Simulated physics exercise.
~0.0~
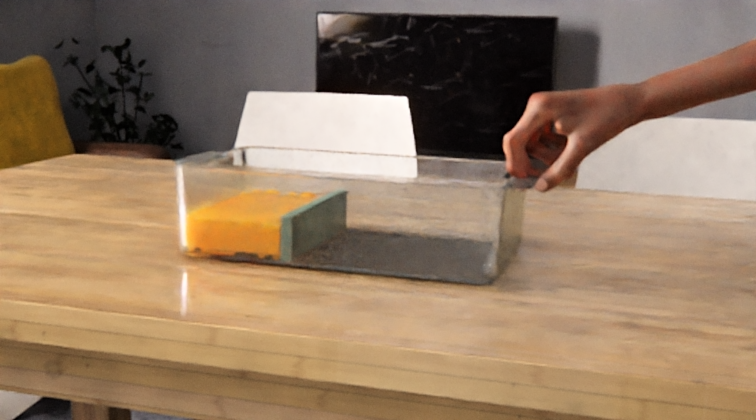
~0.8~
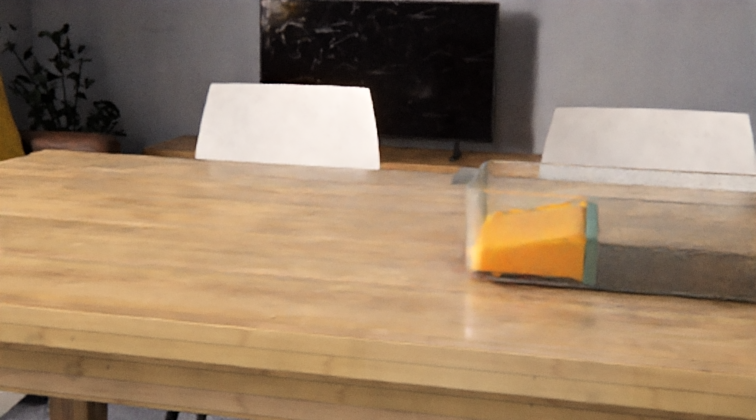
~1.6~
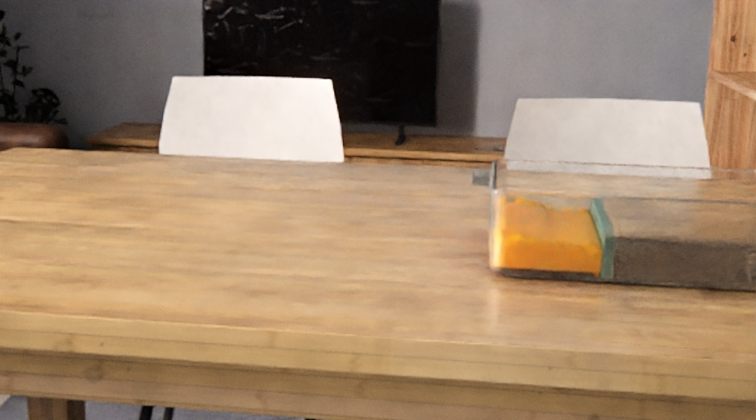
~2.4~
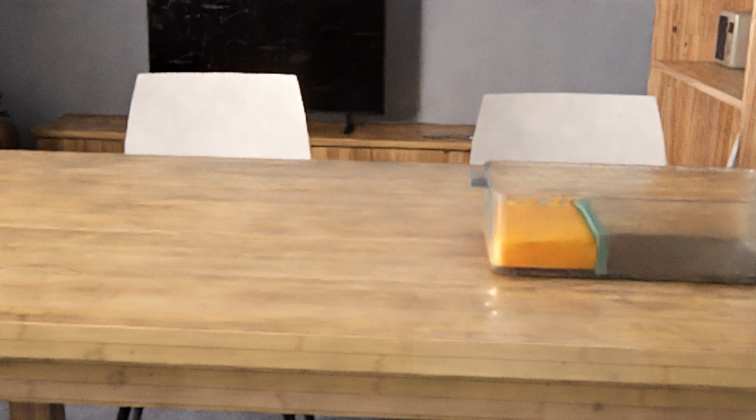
A clear tub slides right across the table, its orange liquid tilting and then settling.
